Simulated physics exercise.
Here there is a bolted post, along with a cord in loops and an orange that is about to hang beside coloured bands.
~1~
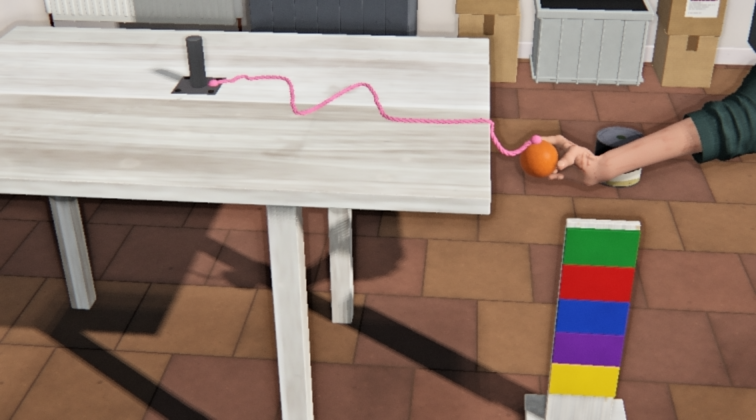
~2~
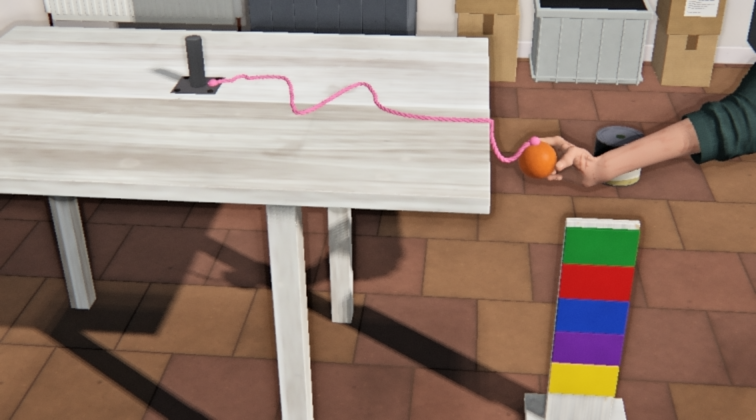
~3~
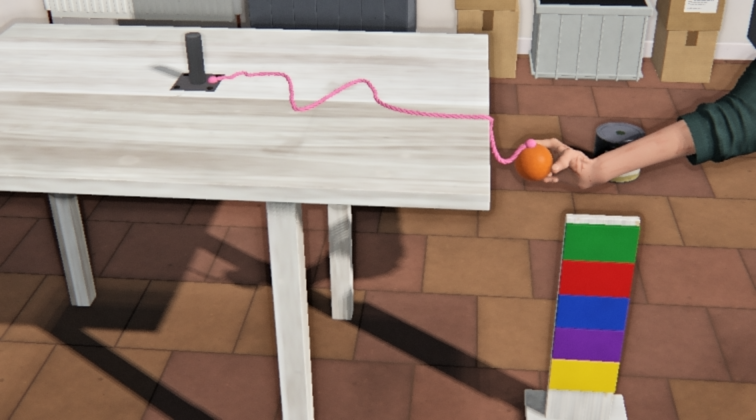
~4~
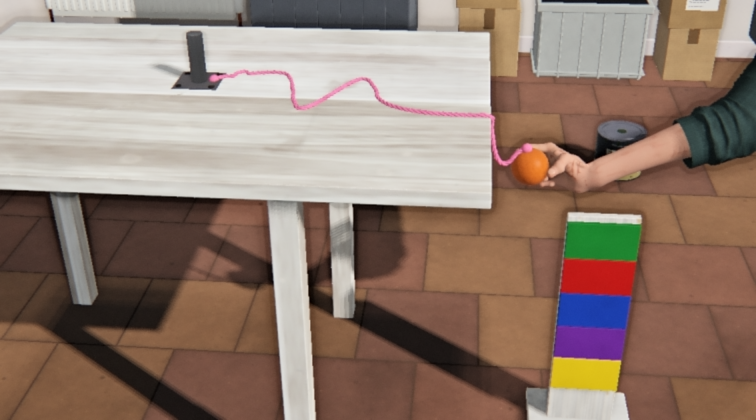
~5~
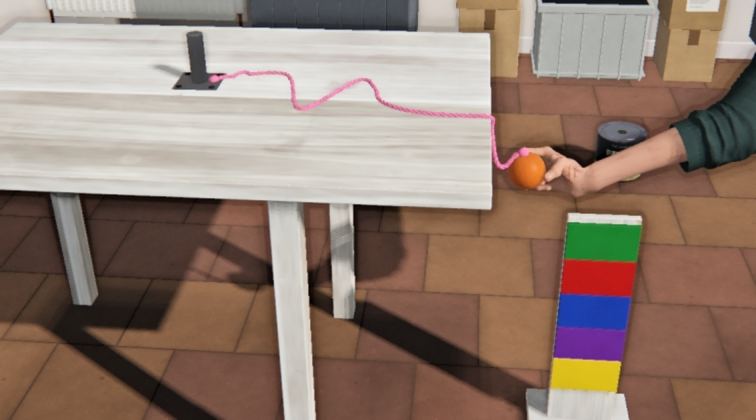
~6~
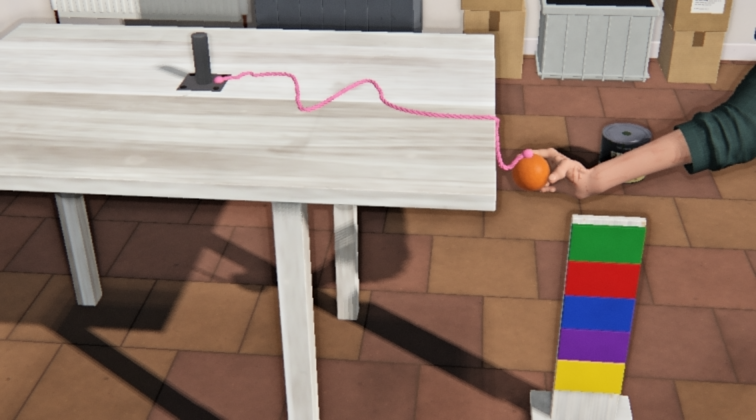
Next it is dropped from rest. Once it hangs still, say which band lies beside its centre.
It is the purple band.
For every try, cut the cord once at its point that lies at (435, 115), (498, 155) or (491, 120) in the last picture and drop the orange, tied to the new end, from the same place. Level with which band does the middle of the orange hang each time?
Green; blue; red.
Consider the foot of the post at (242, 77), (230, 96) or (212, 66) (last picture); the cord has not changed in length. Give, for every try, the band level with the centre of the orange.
Yellow; yellow; purple.
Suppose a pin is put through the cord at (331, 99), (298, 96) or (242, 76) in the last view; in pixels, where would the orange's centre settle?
Per try (px, approx.): (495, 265); (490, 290); (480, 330).
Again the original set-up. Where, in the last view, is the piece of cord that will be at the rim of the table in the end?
Pixel (375, 84).
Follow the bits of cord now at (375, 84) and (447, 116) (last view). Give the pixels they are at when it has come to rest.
Final positions are (495, 113) and (488, 217), in that order.
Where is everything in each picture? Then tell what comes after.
Orange (539, 159); green (601, 249); red (597, 285); blue (592, 318); purple (588, 351); yellow (584, 382), in the first frame.
Orange (538, 160); cord through (248, 79) (292, 100) (336, 95) (378, 105) (468, 120), in the second frame.
Orange (534, 163), in the third frame.
Orange (530, 167); cord through (249, 74) (293, 95) (337, 91) (380, 99) (470, 115), in the fourth frame.
Orange (527, 171), in the fifth frame.
Orange (531, 172); cord through (254, 76) (298, 97) (342, 92) (384, 101) (475, 117), in the sixth frame.
Soon after, orange near (502, 318); level with blue.
Then, orange near (459, 316); level with purple.
Further on, orange near (498, 335); level with purple.
At rest, orange near (476, 333); level with purple. Its middle rests at the purple band.
